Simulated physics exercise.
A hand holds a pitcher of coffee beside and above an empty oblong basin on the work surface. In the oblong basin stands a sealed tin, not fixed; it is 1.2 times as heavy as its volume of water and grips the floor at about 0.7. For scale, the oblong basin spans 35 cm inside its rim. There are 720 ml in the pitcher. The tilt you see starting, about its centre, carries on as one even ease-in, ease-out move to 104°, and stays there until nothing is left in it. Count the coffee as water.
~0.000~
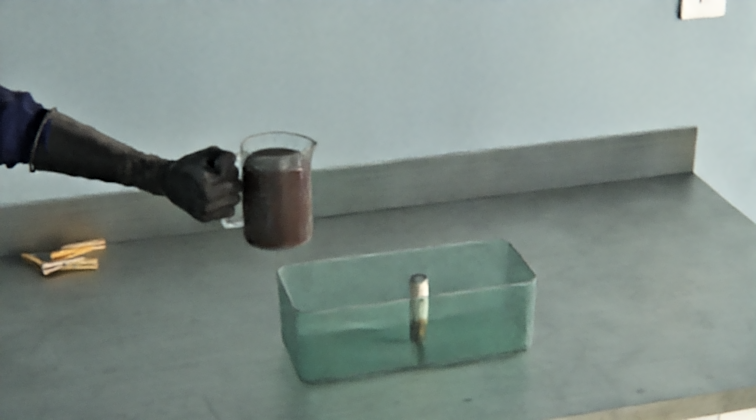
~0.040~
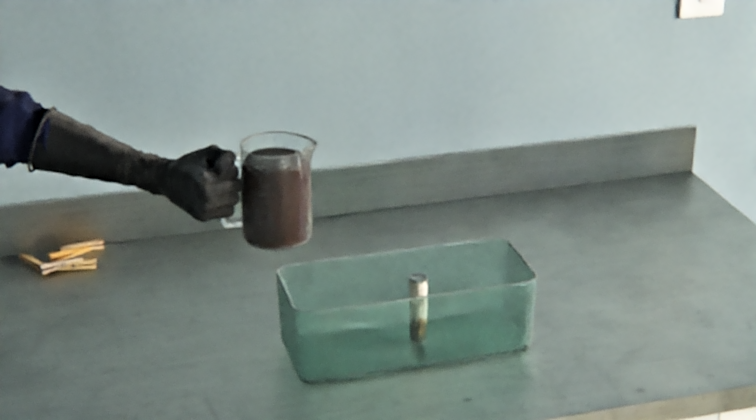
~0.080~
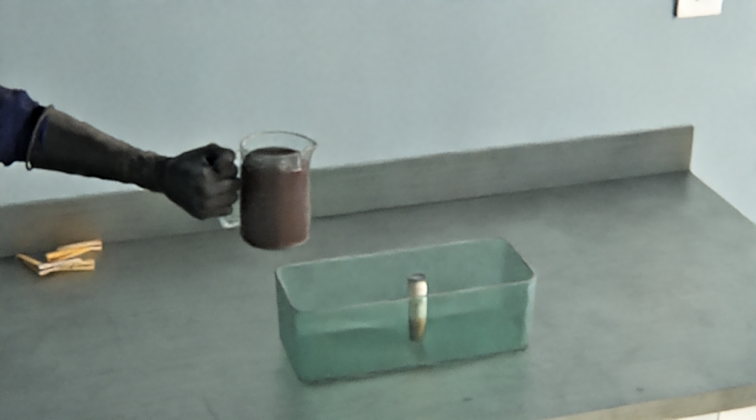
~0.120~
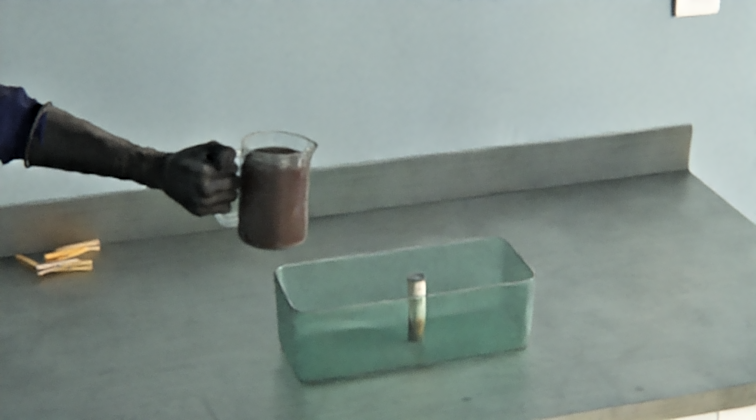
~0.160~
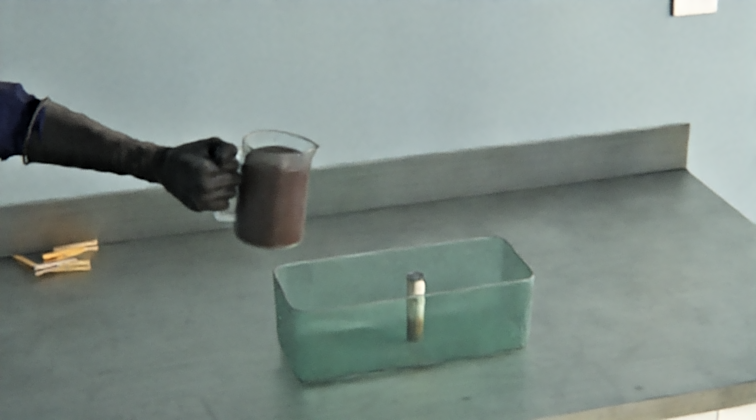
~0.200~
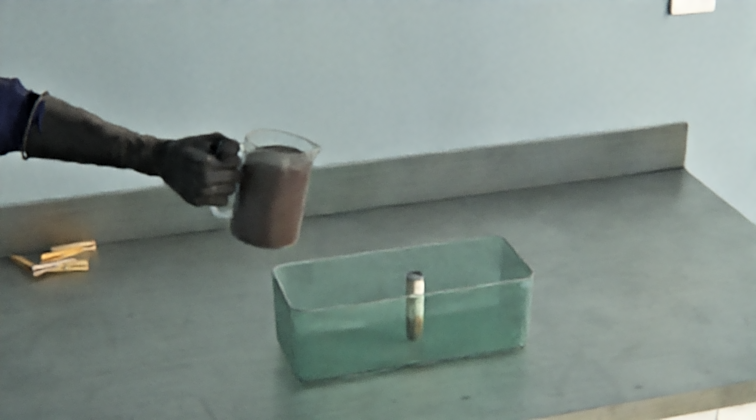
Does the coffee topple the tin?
The tin stays up.
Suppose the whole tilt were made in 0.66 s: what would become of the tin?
Then it remains upright.
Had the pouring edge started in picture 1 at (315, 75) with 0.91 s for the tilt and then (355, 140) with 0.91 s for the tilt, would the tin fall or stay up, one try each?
First it falls; then it falls.
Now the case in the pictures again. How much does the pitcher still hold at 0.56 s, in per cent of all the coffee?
Near 86 in a hundred.
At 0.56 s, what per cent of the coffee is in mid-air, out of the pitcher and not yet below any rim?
Some 12 per cent.
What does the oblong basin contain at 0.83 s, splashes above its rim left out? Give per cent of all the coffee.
Near 36 in a hundred.
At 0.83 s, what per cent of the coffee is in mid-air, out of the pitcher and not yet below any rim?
Near 24 in a hundred.
By 0.56 s the tilt is 71° and 86 per cent is still to pour; the tin stands where it began.
By 0.83 s the tilt is 102° and 40 per cent is still to pour; the tin stands where it began.
By 1.11 s the tilt is 104° and 7 per cent is still to pour; the tin stands where it began.
By 1.41 s the tilt is 104° and 1 per cent is still to pour; the tin stands where it began.
At rest the tin stands where it began.
